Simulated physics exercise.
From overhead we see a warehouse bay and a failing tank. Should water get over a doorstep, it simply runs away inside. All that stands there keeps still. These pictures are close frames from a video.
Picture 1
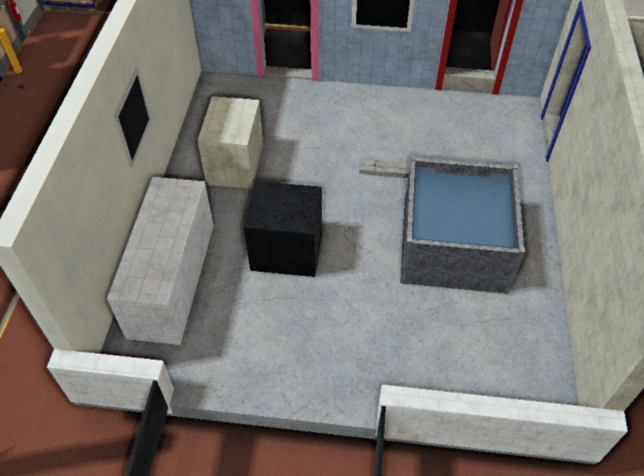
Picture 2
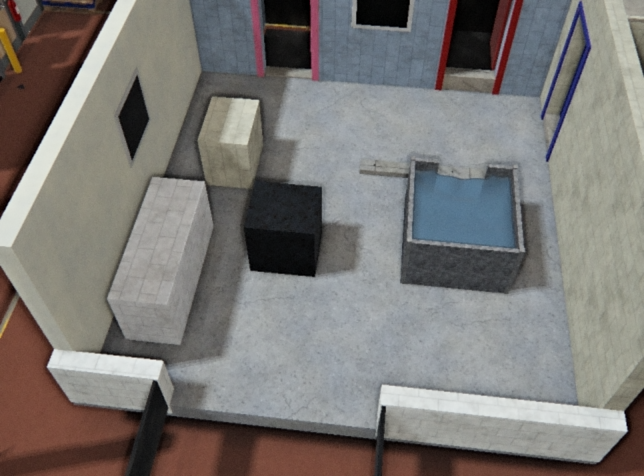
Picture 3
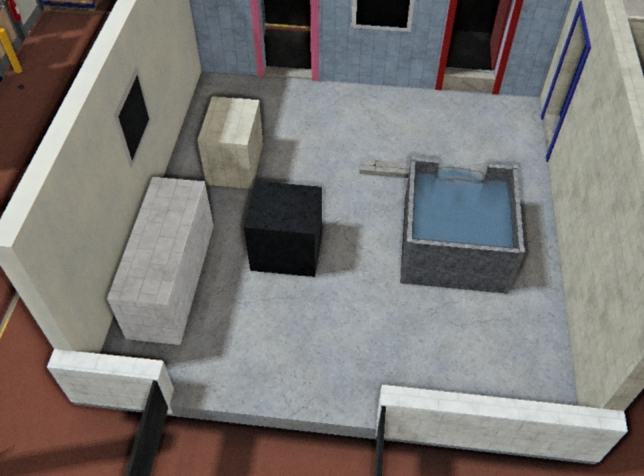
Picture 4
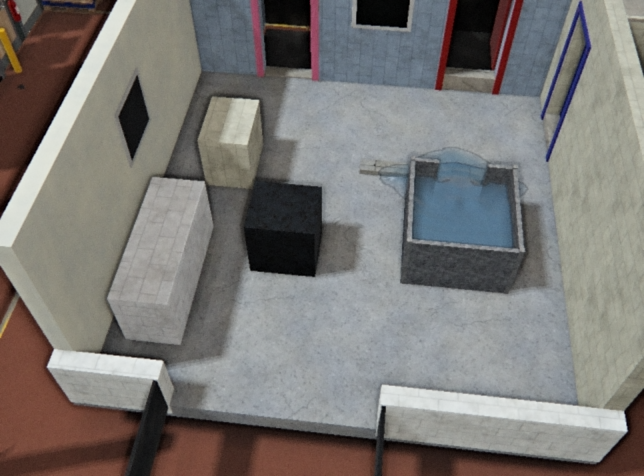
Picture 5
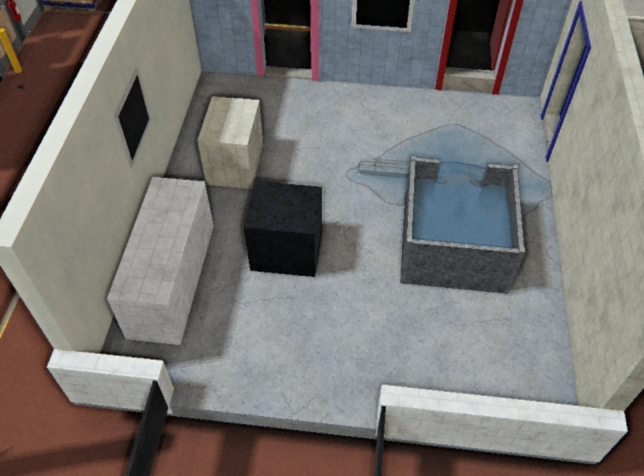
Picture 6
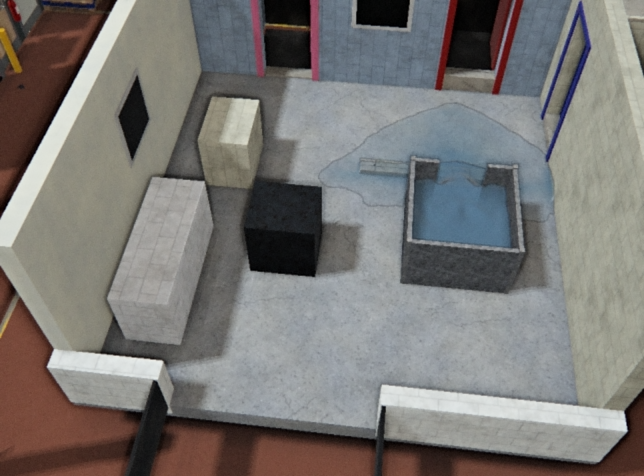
Water pouring through a gap in the far side of a gray tank, spreading across the pale floor behind it.
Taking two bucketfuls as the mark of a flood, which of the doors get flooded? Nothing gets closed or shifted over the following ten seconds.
The blue door stays below the mark, the red door stays below the mark, the pink door gets flooded.
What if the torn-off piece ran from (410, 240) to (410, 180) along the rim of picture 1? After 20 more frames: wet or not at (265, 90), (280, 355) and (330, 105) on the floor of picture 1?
Going through them one by one, I'd say waterlogged, then waterlogged, then waterlogged.
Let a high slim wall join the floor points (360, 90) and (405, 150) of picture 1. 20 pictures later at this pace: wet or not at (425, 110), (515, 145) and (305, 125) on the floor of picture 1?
The first is inundated, the second inundated and the third inundated.
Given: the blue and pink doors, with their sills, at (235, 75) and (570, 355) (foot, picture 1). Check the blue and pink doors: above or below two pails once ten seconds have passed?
I'd expect the blue door remains short of it, and the pink door remains short of it too.
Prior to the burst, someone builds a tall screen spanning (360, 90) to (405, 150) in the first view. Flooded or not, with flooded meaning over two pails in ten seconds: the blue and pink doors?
After that, blue door remains below, pink door remains below.
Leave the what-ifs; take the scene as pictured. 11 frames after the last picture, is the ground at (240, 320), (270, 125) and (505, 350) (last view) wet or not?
First spot not wet, second soaked, third not wet.
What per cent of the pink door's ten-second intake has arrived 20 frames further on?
By my reckoning, 20 percent.
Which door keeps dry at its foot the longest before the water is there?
Answer: The one in pink.
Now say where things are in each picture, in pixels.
The first frame shows still water in the tank at (464, 206).
In the second frame, the front is at a hidden place, out from the gap on the tank's far side.
In the third frame, water pours out on the tank's far side and has run to a hidden place.
In the fourth frame, water pours out on the tank's far side and has run to (456, 150).
In the fifth frame, the front is at (460, 129), out from the gap on the tank's far side.
In the sixth frame, water pours out on the tank's far side and has run to (463, 108).
A moment on, water covers 35 % of the floor; the blue door wet at the sill, nothing in, the red door wet at the sill, nothing in, the pink door not reached.
Next, water covers 40 % of the floor; the blue door wet at the sill, nothing in, the red door wet at the sill, nothing in, the pink door wet at the sill, nothing in.
Then, water covers 55 % of the floor; the blue door under two buckets in, the red door wet at the sill, nothing in, the pink door under two buckets in.
Later, water covers 70 % of the floor; the blue door under two buckets in, the red door wet at the sill, nothing in, the pink door under two buckets in.
In the end, water covers 95 % of the floor; the blue door under two buckets in, the red door wet at the sill, nothing in, the pink door over two buckets in.
